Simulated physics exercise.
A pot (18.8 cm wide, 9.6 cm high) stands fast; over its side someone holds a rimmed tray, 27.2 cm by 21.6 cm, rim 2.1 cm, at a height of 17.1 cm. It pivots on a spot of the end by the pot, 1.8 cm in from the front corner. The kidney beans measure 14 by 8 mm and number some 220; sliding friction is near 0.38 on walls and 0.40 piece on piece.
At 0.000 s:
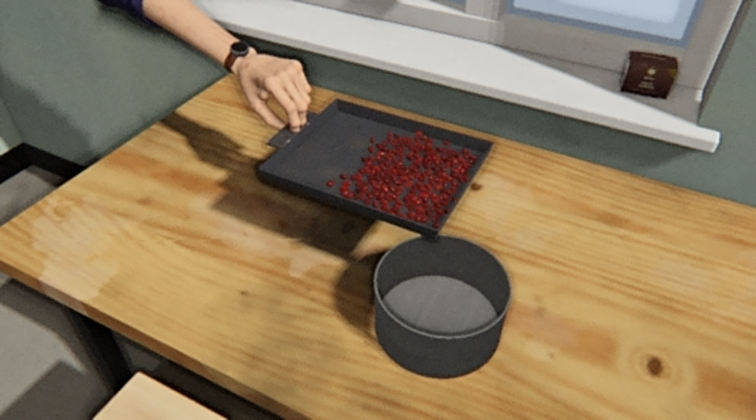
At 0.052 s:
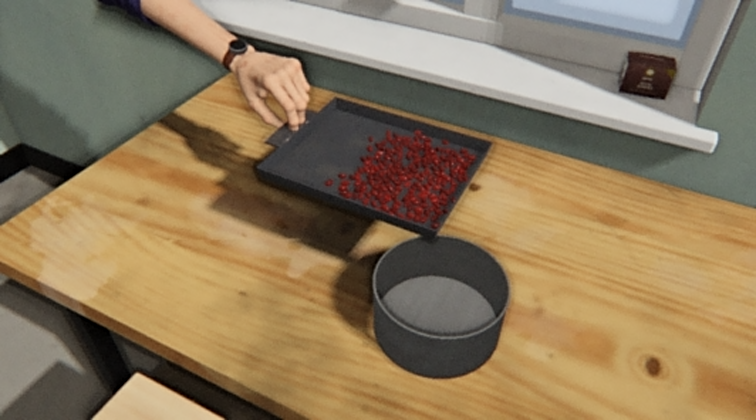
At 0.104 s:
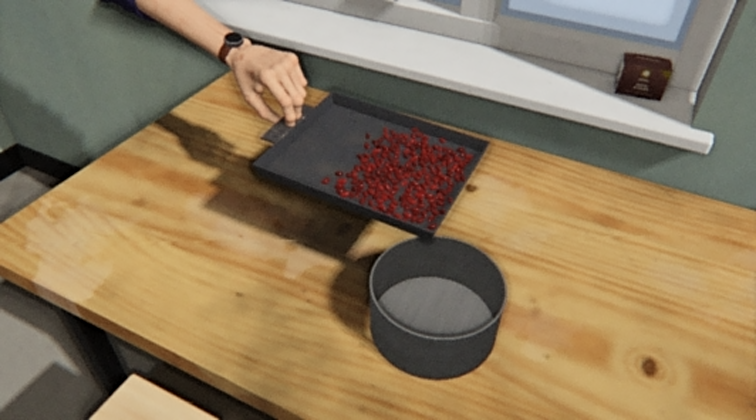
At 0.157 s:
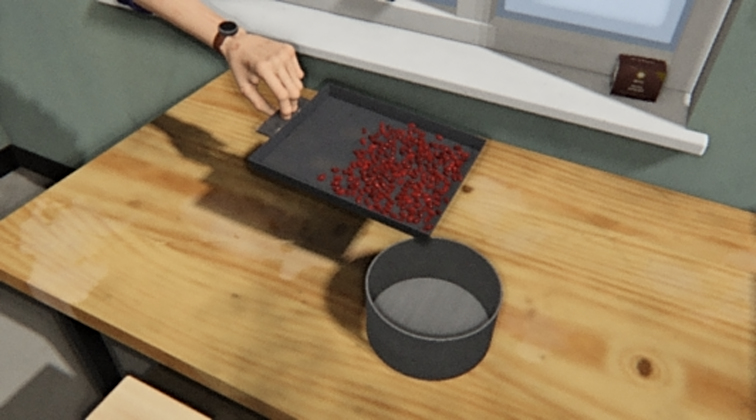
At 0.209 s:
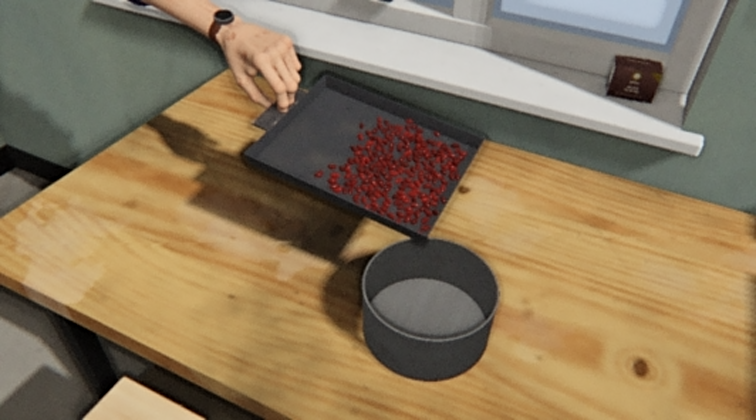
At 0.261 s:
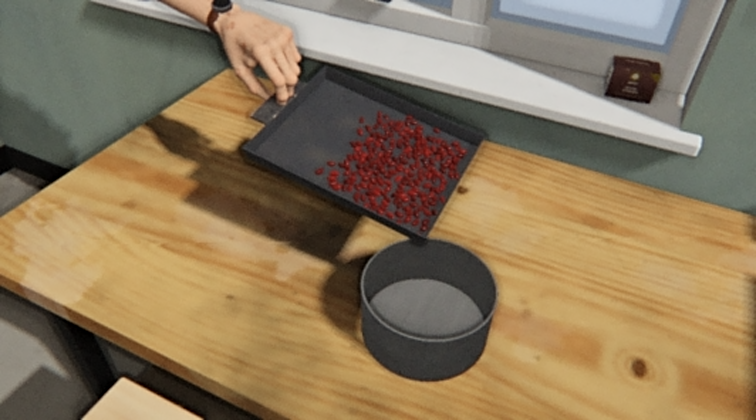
To begin with, a hand with a wristwatch holds a dark rimmed tray of small red beans nearly level above a wooden table, beside a round dark pot. The hand then gradually raises the handle end, tilting the tray slightly toward the pot while the beans stay bunched together.
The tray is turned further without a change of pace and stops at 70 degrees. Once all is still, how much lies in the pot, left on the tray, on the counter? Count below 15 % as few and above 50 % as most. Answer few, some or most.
In the pot: Most; left on the tray: Some; on the counter: Few.
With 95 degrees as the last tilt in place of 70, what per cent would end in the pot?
In that case some 100 per cent.
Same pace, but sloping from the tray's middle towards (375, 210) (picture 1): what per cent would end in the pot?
About 65 per cent.
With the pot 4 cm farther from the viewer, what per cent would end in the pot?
In that case some 65 per cent.
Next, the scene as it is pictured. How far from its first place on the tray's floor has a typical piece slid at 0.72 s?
Some 2 cm.
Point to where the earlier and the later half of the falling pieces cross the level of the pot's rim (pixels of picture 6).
At about (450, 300), then at (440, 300).
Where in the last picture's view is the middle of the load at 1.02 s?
At about (432, 164).
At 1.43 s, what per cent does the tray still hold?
Some 70 per cent of the load.
After 0.72 s, tilt 40 degrees; the tray holds 100 %, the pot 0 %.
After 1.02 s, tilt 58 degrees; the tray holds 100 %, the pot 0 %.
After 1.43 s, tilt 70 degrees; the tray holds 70 %, the pot 10 %.
In the end, at 2.9 s, pot 70 %, tray 30 %, counter 0 %.
